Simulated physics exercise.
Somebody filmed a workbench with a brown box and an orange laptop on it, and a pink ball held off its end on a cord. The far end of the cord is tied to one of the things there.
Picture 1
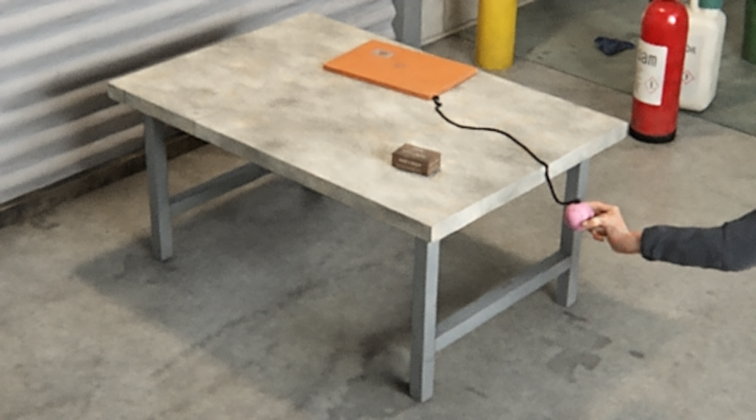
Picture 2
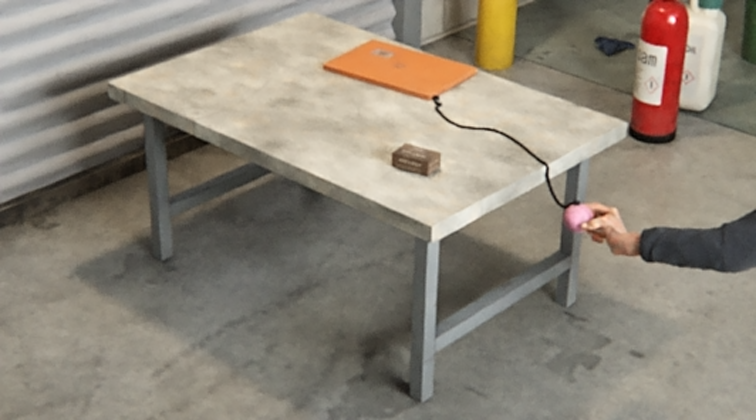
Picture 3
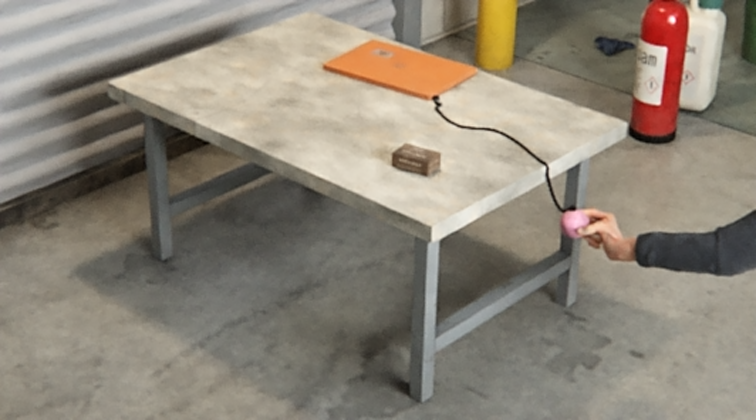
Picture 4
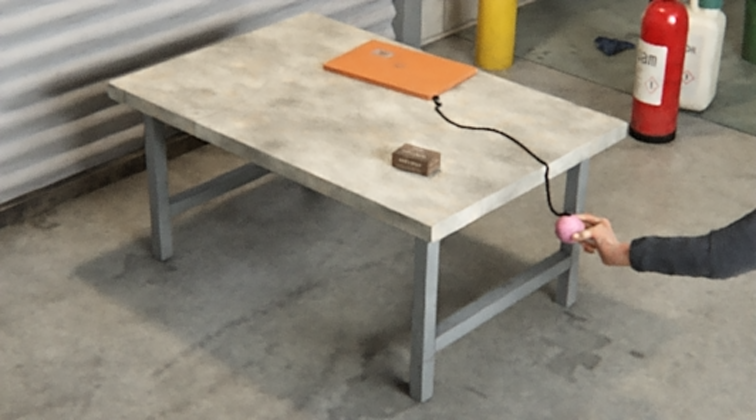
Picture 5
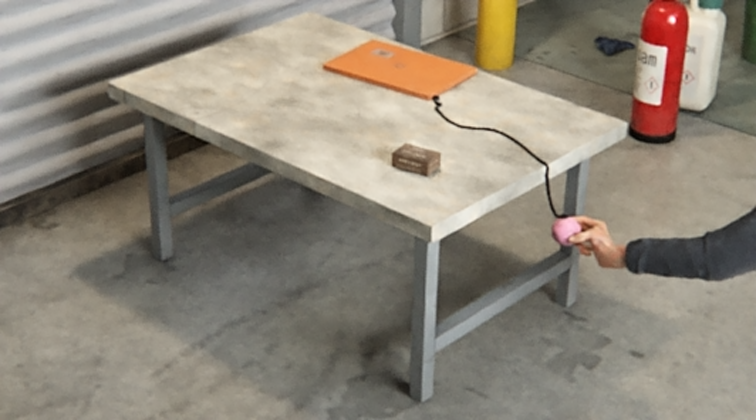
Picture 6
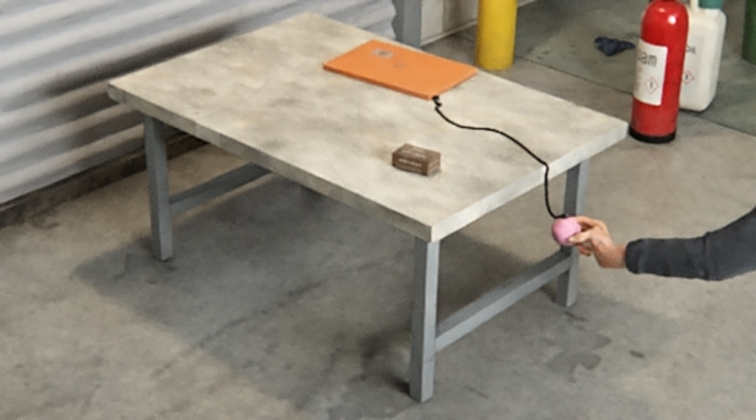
At a workbench, a hand slightly lowers a pink ball corded to an orange laptop.
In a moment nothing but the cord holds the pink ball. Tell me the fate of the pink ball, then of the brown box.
In the end the pink ball hangs in the air. The brown box remains where it stands.
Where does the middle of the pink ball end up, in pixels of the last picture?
Its middle is at (529, 241).
Then, 0.72 s later than the last view, ball above the floor near (532, 244); laptop as before; box as before.
Then, 1.60 s later than the last view, ball above the floor near (523, 233); laptop as before; box as before.
Finally, ball above the floor near (529, 241); laptop as before; box as before. The pink ball ends up dangling and the brown box keeps its place.
